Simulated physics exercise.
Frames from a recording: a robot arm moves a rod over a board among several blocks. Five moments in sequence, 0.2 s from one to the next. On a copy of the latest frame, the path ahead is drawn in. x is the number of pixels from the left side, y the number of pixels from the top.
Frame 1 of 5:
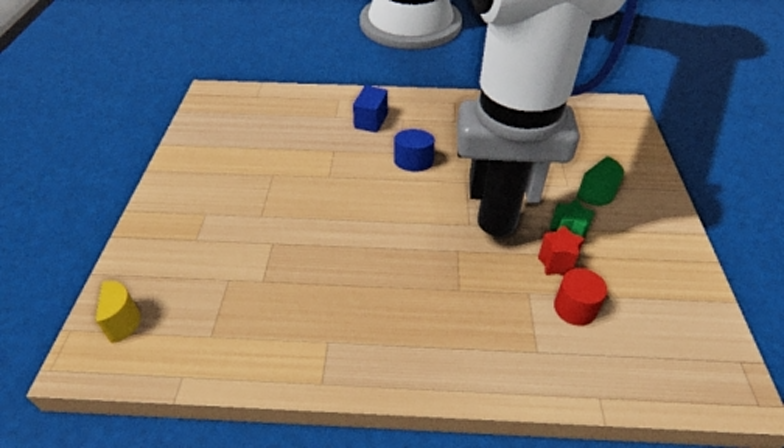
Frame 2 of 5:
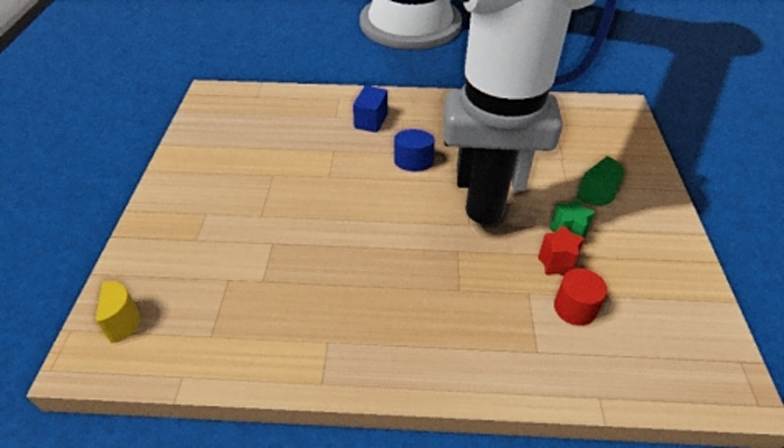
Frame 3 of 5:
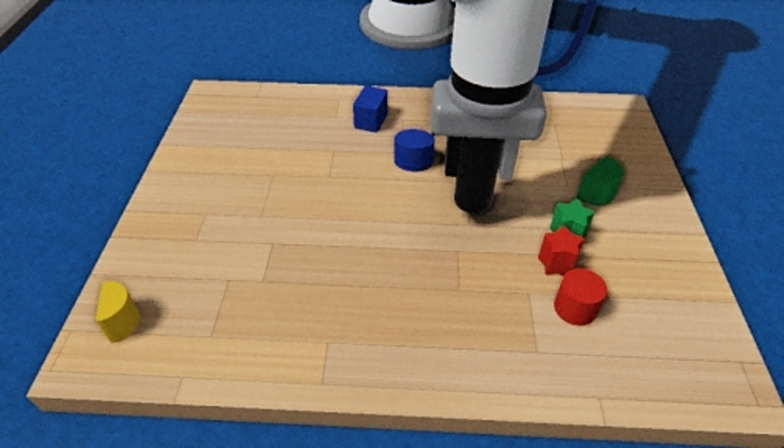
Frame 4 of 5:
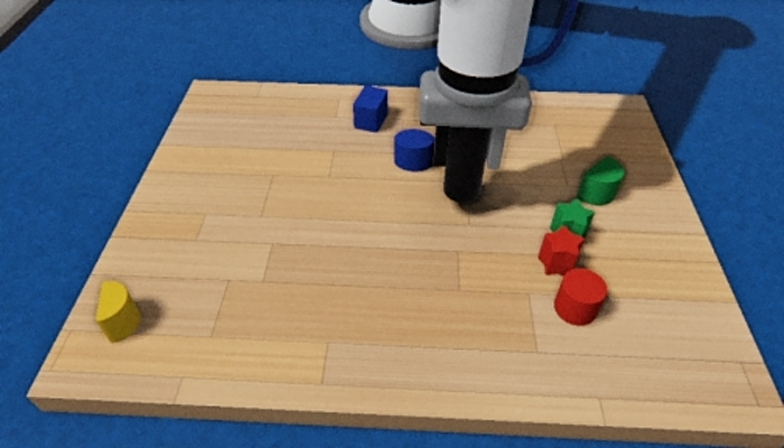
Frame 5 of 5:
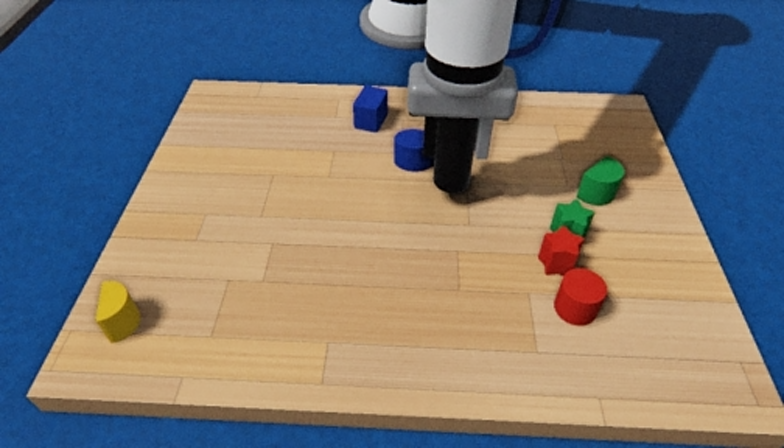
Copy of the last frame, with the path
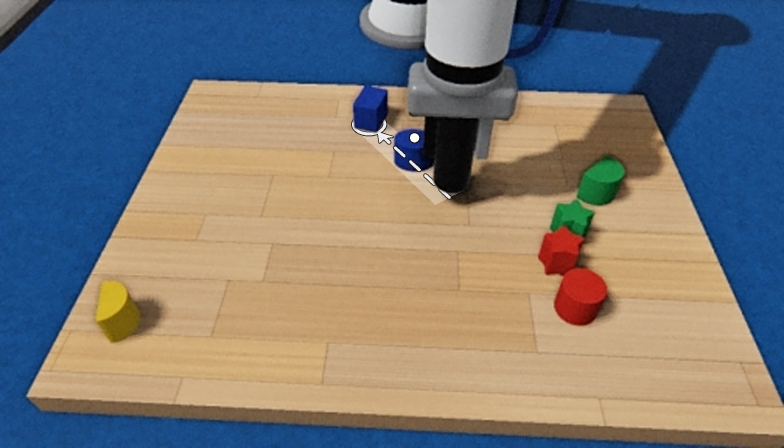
A light wooden board lies on a blue surface, seen from above at an angle by a still camera. Two blue blocks sit near the top centre, two green and two red blocks line the right side, and a yellow block rests at lower left. The robot arm moves its black rod steadily a short way left and toward the far edge, nearing the rounded blue block, while the blocks stay still.
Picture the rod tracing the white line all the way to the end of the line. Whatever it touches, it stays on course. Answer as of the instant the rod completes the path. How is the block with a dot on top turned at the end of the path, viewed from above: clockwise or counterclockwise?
Anticlockwise.
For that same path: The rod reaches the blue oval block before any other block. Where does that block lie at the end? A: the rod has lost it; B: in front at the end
B: In front at the end.
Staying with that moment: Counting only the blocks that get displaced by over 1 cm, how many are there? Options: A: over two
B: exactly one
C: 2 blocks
The correct letter is C.
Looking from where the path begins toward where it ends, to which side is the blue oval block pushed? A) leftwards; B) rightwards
I choose A.
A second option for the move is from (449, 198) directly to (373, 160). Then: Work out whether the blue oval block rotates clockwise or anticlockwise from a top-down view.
Looking down: Clockwise.
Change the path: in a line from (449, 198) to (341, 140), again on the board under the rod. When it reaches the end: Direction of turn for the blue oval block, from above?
It makes a clockwise turn.
Drawn move, from (449, 198) to (369, 124); the dot is on the blue oval block.
The first path, step by step. One third of the way, rod at (421, 155); blue oval block at (403, 128).
Two thirds of the way, rod at (393, 131); blue rectangular block at (361, 93), turned 40° clockwise; blue oval block at (370, 109), turned 35° anticlockwise.
At the end, rod at (369, 109); blue rectangular block at (338, 75), turned 60° clockwise; blue oval block at (345, 90), turned 50° anticlockwise.
